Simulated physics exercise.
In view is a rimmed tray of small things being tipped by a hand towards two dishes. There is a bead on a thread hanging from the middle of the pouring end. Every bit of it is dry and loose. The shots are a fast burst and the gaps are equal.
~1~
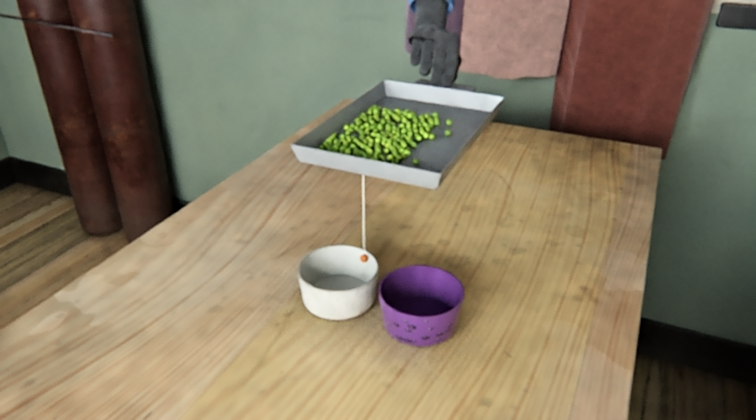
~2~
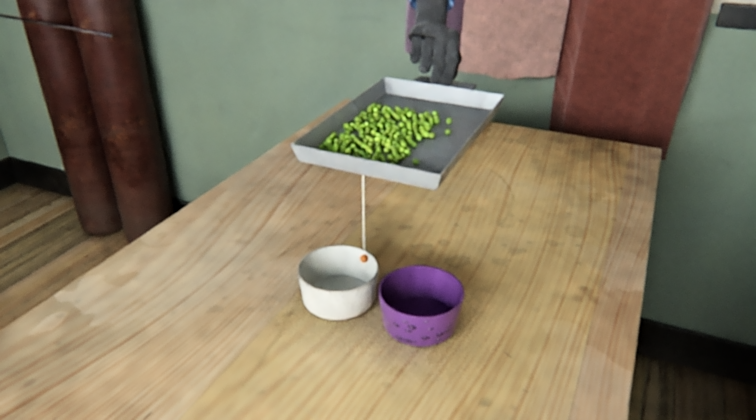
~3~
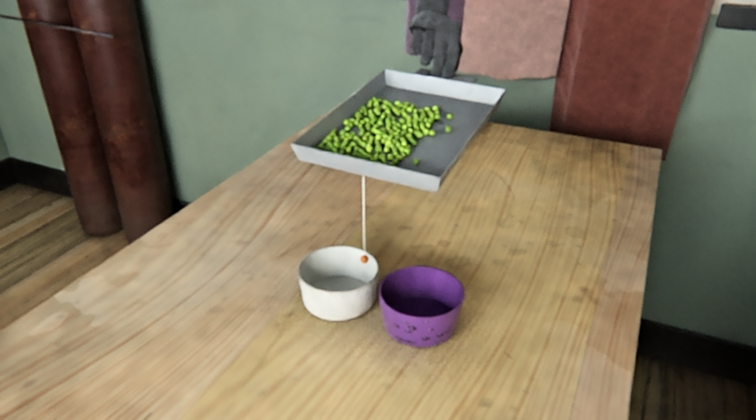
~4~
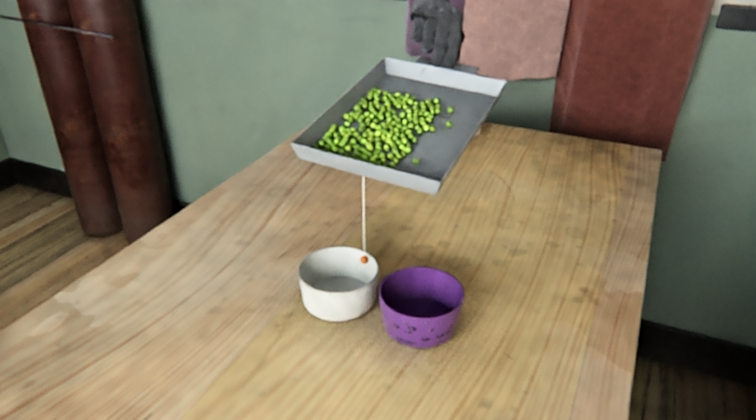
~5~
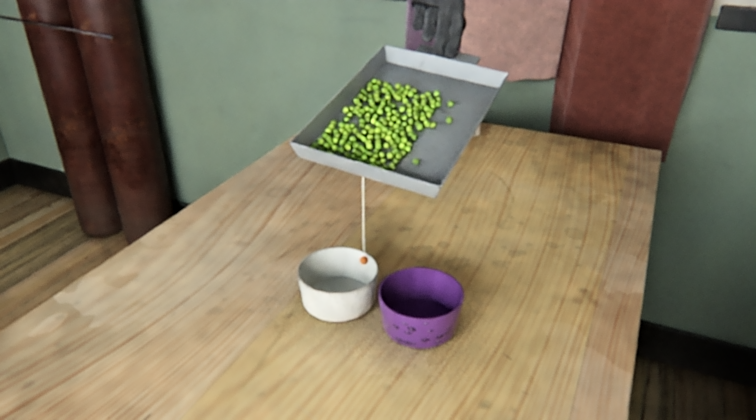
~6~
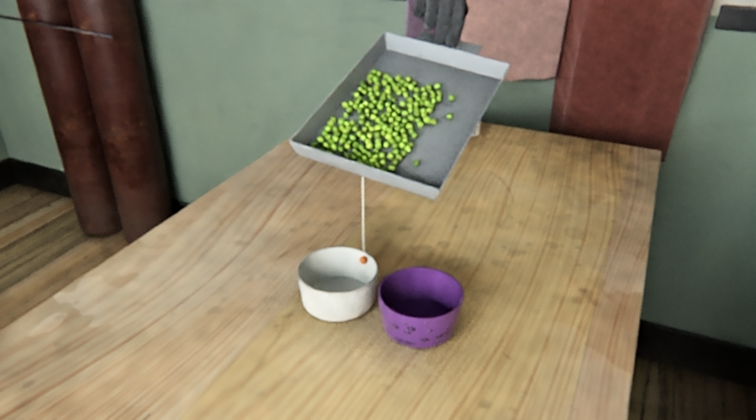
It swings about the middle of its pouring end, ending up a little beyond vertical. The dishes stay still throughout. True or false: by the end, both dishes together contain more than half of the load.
True.
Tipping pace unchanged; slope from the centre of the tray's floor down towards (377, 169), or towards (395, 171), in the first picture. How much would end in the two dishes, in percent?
In order: About 40, then 60 percent.
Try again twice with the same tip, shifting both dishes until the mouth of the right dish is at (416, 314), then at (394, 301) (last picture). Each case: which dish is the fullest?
Result, try one: The dish further right; try two: The dish further right.
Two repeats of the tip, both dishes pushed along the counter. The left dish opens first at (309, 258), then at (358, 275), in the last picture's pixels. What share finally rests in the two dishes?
40, then 90 %.
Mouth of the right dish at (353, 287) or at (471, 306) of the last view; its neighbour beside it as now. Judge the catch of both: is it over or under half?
Try 1: A lesser share; try 2: The greater share.
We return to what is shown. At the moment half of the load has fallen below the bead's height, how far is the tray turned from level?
Roughly 100 degrees from level.
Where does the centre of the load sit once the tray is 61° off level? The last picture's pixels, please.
In the last view the centre sits at roughly (405, 172).
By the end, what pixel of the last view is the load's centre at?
Roughly at (423, 322), give or take.
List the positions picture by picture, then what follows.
The first picture shows corners of the pouring end (298, 143) and (437, 170), level; middle of the load (385, 136), dried peas; left dish (319, 302); right dish (405, 328); bead on its thread (364, 258).
The second picture shows corners of the pouring end (298, 143) and (437, 171), level; middle of the load (385, 135).
The third picture shows corners of the pouring end (298, 143) and (437, 174), tipped barely, lowest at the right corner; middle of the load (385, 132).
The fourth picture shows corners of the pouring end (298, 142) and (437, 178), tipped a little, lowest at the right corner; middle of the load (385, 127).
The fifth picture shows corners of the pouring end (297, 141) and (437, 182), tipped a little, lowest at the right corner; middle of the load (385, 123).
The sixth picture shows corners of the pouring end (297, 139) and (436, 185), tipped clearly, lowest at the right corner; middle of the load (385, 120); left dish (319, 304); right dish (404, 330).
Just after the last frame, tray tipped steeply; almost all on the tray; just a few in the right dish; just a few outside both; just a few in the air.
A moment on, tray tipped right over; roughly a quarter on the tray; roughly half in the right dish; just a few outside both; roughly a quarter in the air.
Further on, tray tipped past a quarter turn; almost all in the right dish; about a tenth outside both.
When it is over, tray tipped past a quarter turn; almost all in the right dish; not one in the left dish; about a tenth outside both.
